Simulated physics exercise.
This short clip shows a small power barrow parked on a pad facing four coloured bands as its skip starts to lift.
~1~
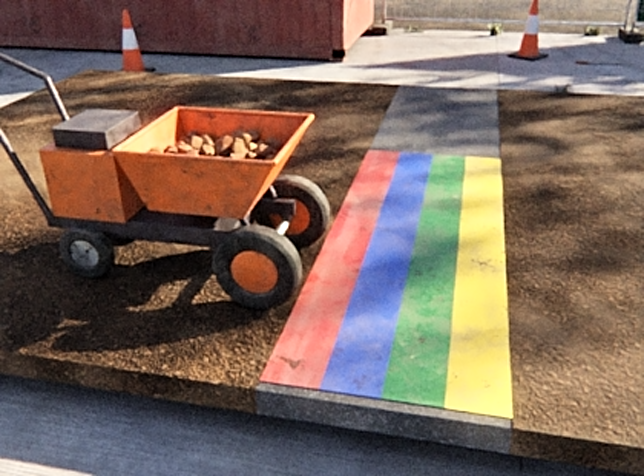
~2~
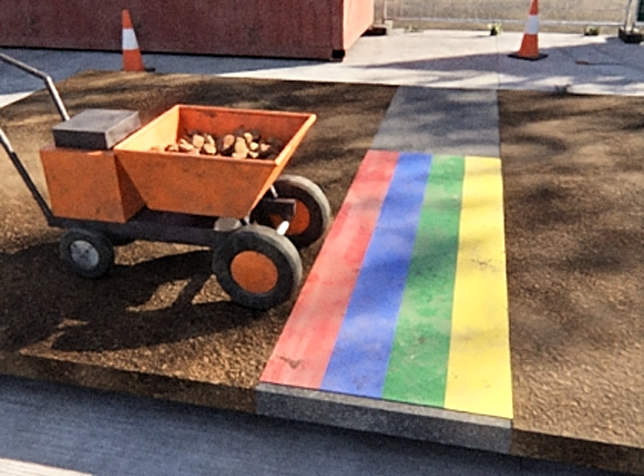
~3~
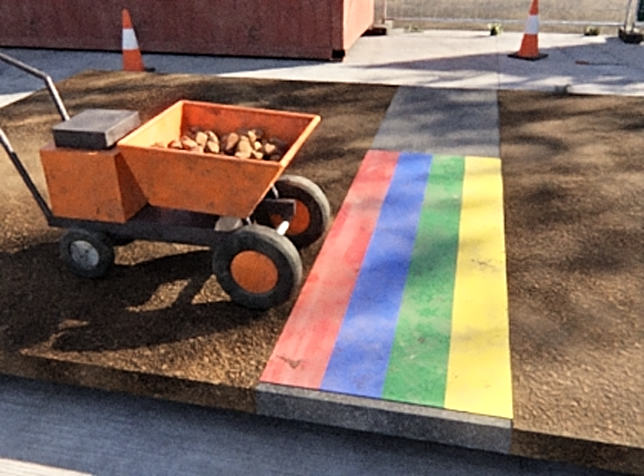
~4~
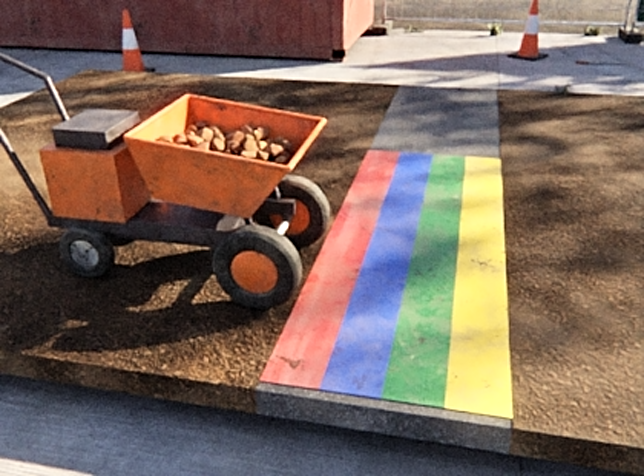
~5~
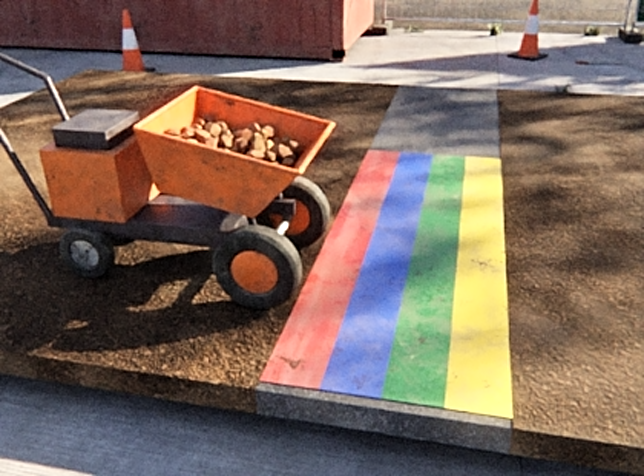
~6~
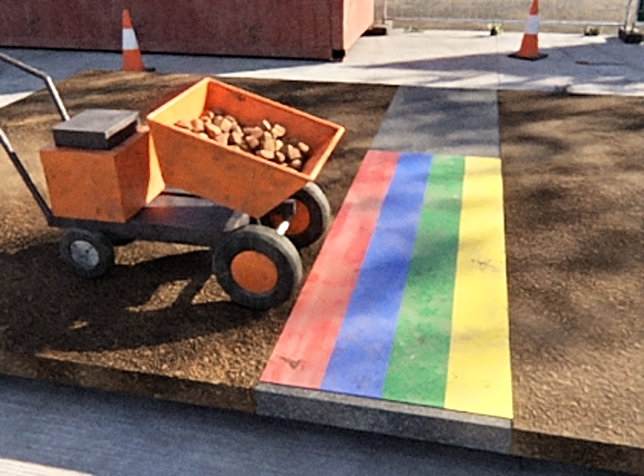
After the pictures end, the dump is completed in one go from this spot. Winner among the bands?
Winner: Green.
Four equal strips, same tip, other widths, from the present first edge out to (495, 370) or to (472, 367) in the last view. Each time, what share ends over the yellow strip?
About 20 % and 30 %.
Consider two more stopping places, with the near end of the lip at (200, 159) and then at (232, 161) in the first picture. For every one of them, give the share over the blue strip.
Position 1: Near 40 %; position 2: Near 40 %.
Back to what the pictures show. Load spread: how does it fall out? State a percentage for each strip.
Red strip around 0, blue strip around 30, green strip around 45, yellow strip around 15.
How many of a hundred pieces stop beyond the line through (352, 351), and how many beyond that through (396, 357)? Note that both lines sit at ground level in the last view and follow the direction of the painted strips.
I reckon some 90 per cent and some 60 per cent.
Soon, skip tipped steeply; all in the skip.
A while on, skip tipped right over; most in the skip; a stray few over the blue strip; a small part over the green strip.
Towards the end, skip tipped right over; about a quarter in the skip; about a quarter over the blue strip; about a third over the green strip; a small part over the yellow strip; a stray few off the paint.
Finally, skip tipped right over; a stray few over the red strip; about a third over the blue strip; about half over the green strip; about a quarter over the yellow strip; a small part off the paint.
